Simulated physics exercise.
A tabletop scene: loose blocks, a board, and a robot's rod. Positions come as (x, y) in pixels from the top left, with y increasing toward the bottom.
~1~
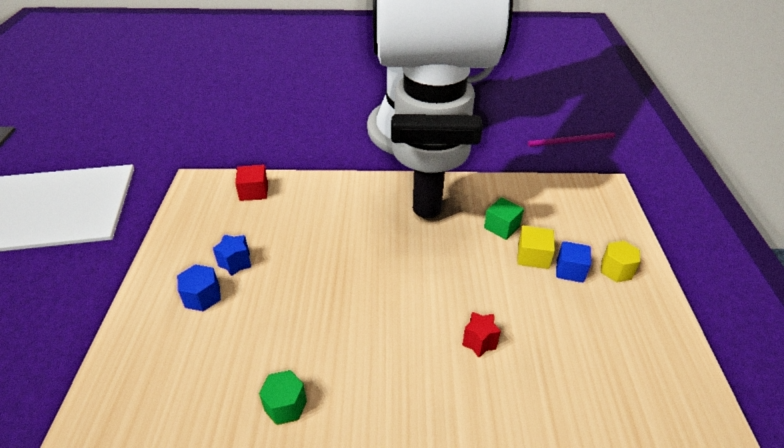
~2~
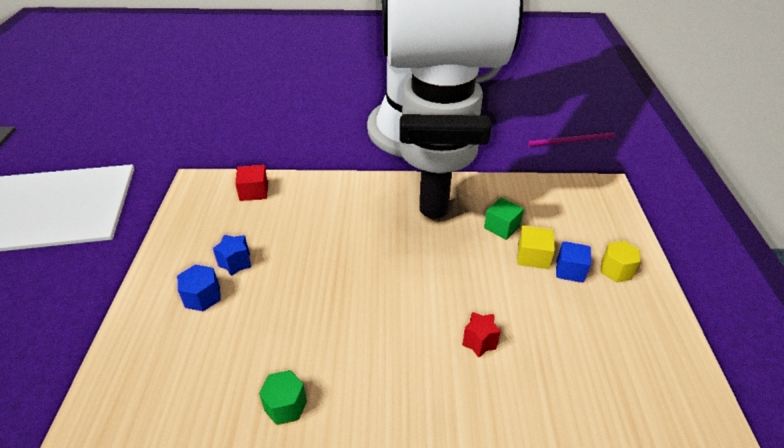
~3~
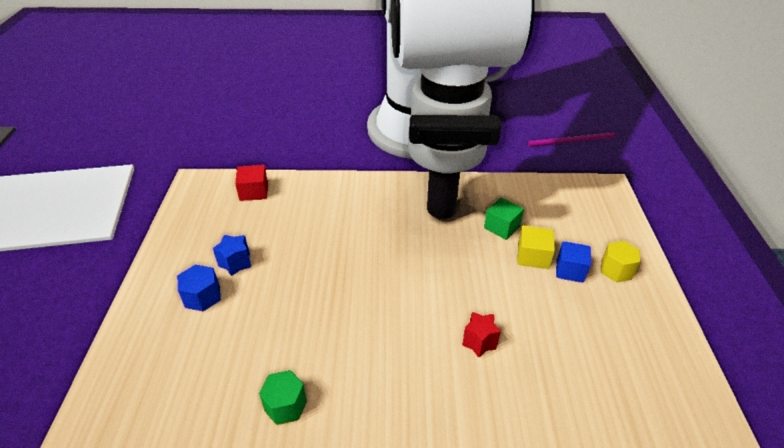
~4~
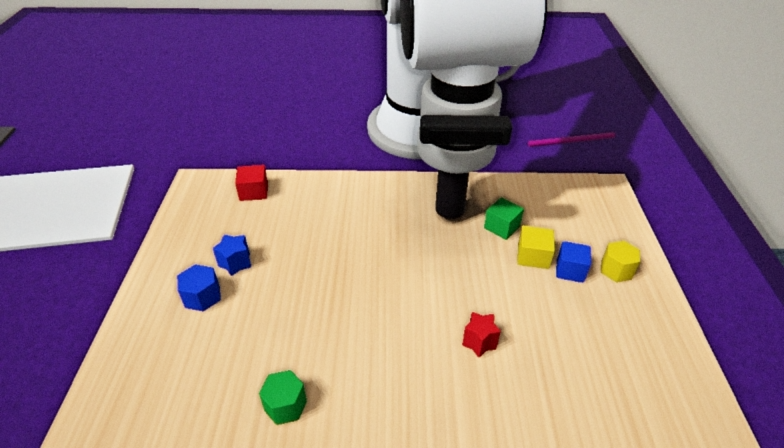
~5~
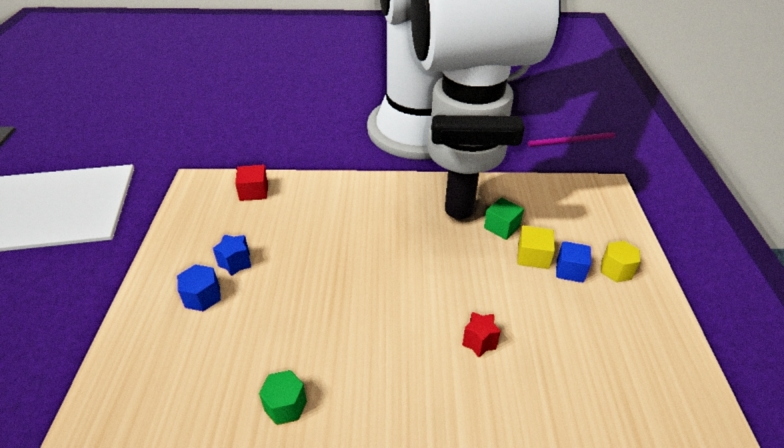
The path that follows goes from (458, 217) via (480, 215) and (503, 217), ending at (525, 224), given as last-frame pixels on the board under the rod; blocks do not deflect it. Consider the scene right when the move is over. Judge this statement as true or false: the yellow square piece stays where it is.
The statement is incorrect.
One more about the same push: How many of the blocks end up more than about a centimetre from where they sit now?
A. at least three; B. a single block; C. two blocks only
It's C.
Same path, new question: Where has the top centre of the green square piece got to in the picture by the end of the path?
Answer: (540, 227).
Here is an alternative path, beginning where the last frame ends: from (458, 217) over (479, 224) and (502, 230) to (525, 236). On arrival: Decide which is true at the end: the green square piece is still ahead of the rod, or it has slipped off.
It rides in front to the end.
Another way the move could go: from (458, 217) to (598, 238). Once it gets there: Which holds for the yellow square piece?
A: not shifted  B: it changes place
Letter A.
The first path, step by step. Halfway along, rod at (493, 208); green square piece at (517, 212), turned 20° clockwise.
At the end, rod at (526, 217); green square piece at (540, 227), turned 60° clockwise; yellow square piece at (546, 248); blue square piece still.
